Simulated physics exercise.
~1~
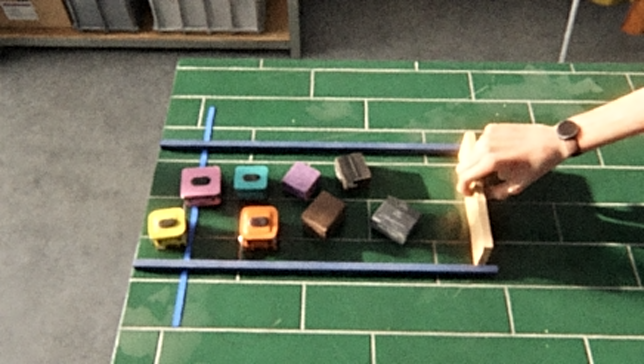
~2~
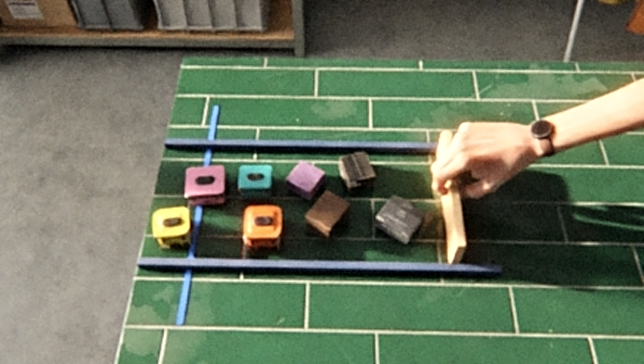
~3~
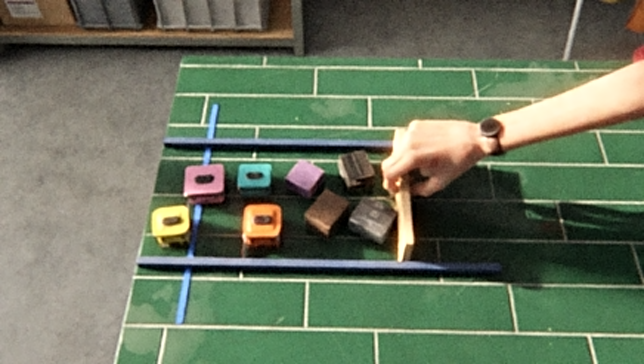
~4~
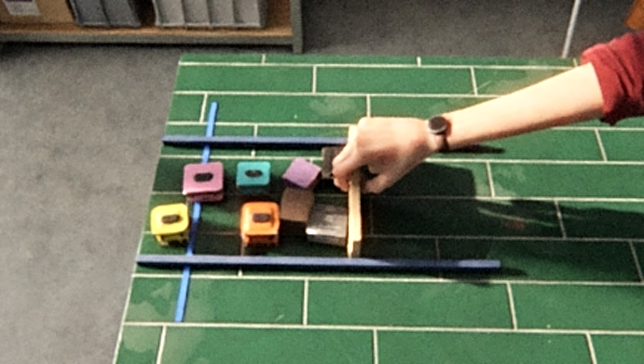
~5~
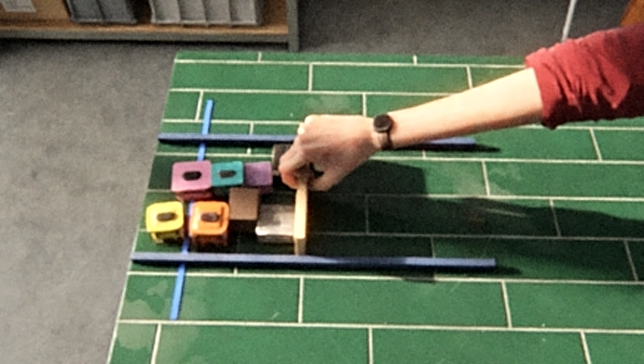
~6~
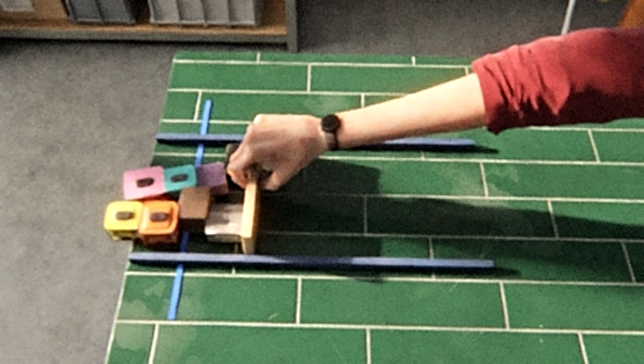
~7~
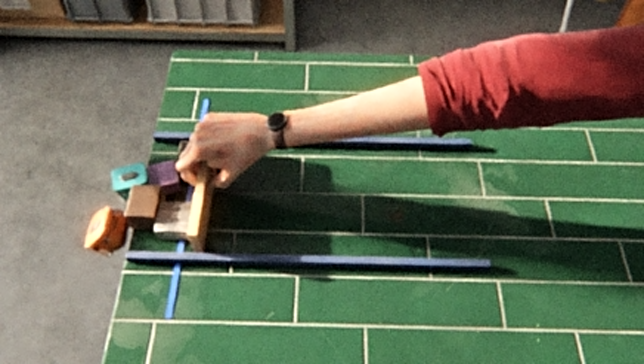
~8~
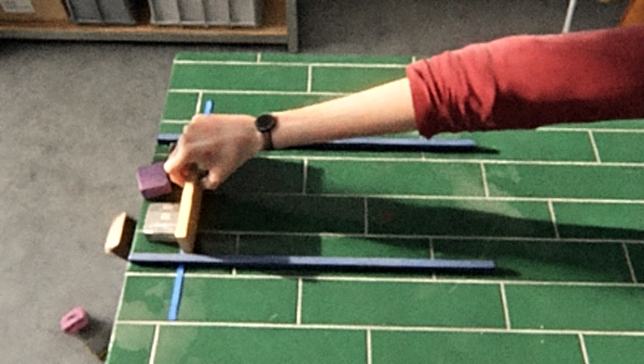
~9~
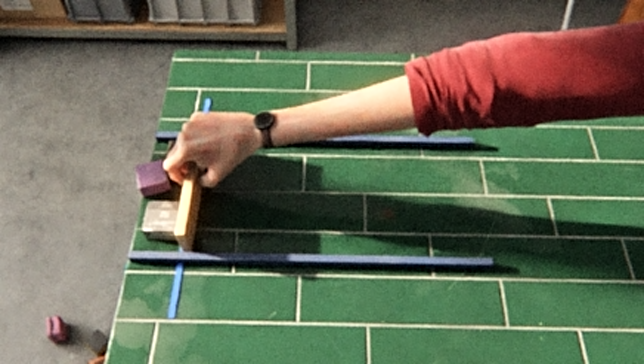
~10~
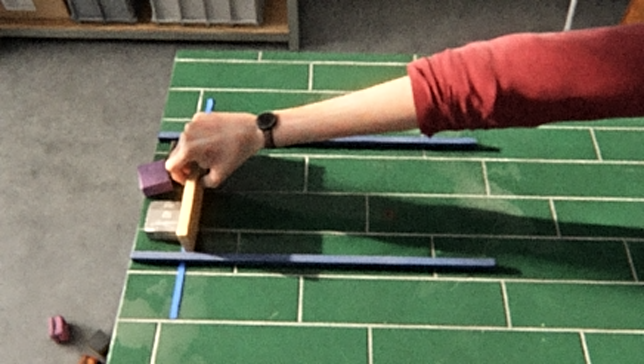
A hand slowly pushed an upright board left across a green table, gathering small colourful cases and blocks and sweeping five over the edge, then stopped near the blue tape with a purple block and a grey box still at the brink.
